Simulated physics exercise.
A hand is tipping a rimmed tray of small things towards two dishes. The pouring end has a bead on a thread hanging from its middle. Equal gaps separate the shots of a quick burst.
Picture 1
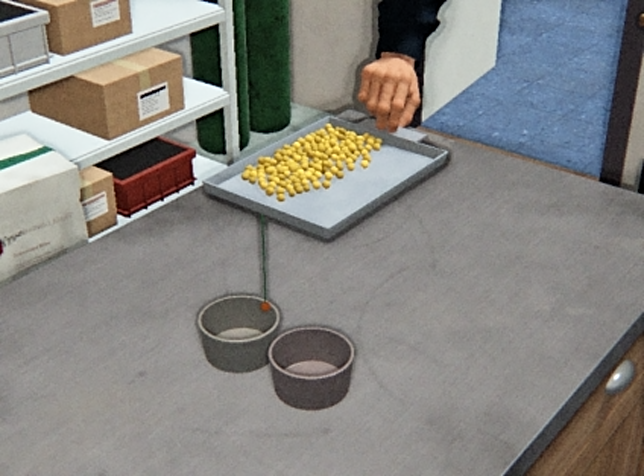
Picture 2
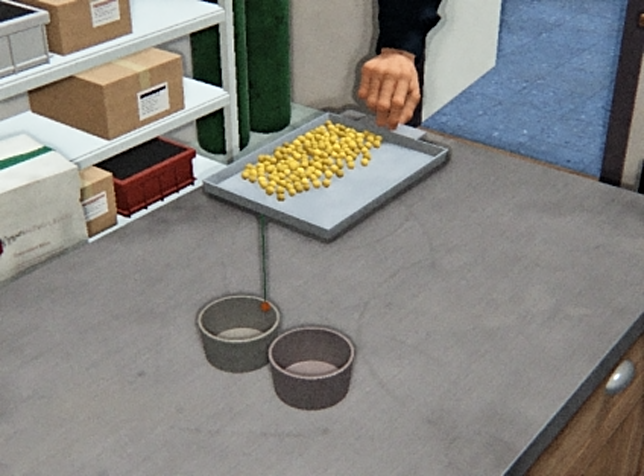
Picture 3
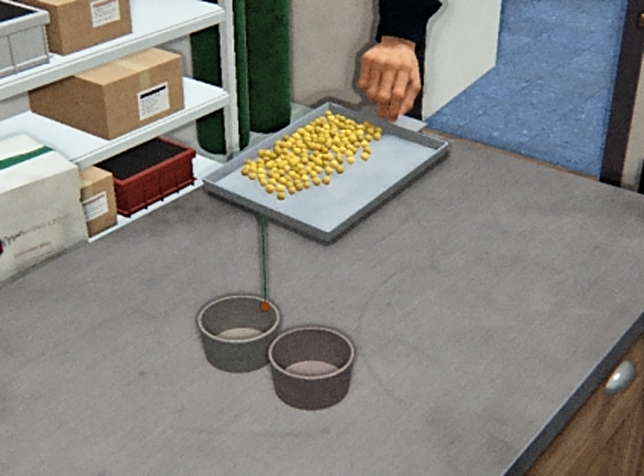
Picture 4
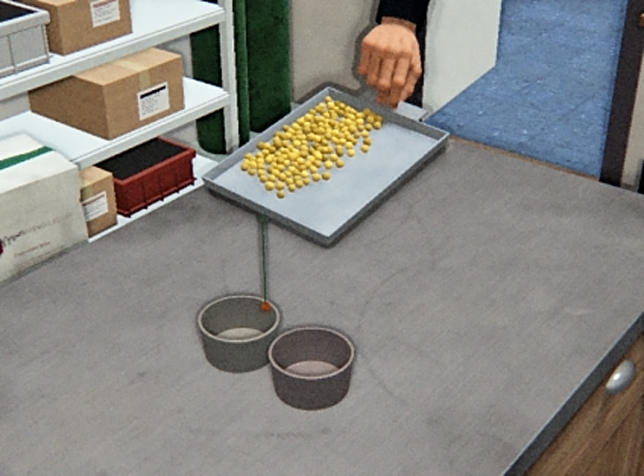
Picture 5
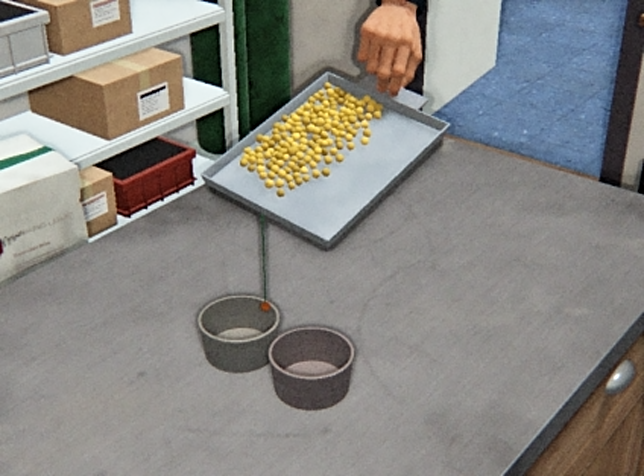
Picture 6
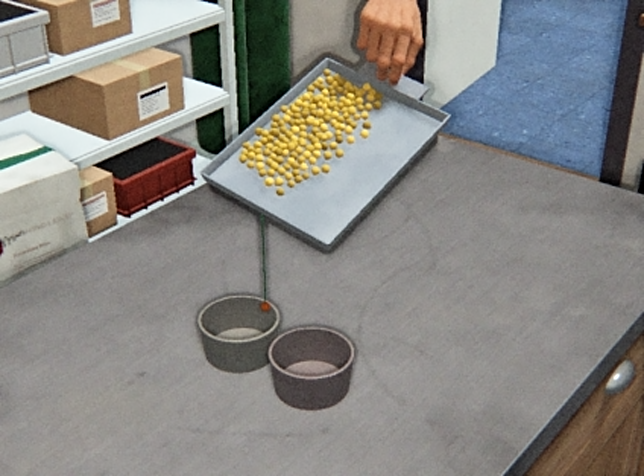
On a grey worktop beside some shelves, a hand gradually lifted the far end of a tray of small yellow balls, tilting it towards two small dishes, its near edge dipping slightly to the right.
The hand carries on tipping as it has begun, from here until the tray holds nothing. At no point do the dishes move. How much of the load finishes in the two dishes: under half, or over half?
Over half.
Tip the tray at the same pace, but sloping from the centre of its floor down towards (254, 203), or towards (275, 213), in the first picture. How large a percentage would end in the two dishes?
Lab note: Try one about 20 %, try two about 20 %.
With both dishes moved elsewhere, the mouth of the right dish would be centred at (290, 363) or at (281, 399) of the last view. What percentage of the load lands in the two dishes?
Roughly 40 per cent, then roughly 10 per cent.
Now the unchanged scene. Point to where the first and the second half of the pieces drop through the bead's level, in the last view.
I'd place the first part at (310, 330) and the rest at (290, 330).
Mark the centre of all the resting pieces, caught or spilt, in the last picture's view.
I'd put the middle somewhere around (306, 379).
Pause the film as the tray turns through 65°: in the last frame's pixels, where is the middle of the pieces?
Centre estimate: (310, 193).
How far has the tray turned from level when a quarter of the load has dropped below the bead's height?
Somewhere near 115 degrees, I'd say.
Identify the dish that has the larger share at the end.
The winner is the right dish.
Soon after the last picture, tray tipped steeply; nearly all on the tray; a stray few outside both; a small part in the air.
A little later, tray tipped past a quarter turn; most on the tray; a small part in the right dish; a small part outside both; a stray few in the air.
Later still, tray tipped past a quarter turn; most in the right dish; a stray few in the left dish; about a quarter outside both.
At rest, tray tipped past a quarter turn; most in the right dish; a stray few in the left dish; about a quarter outside both.
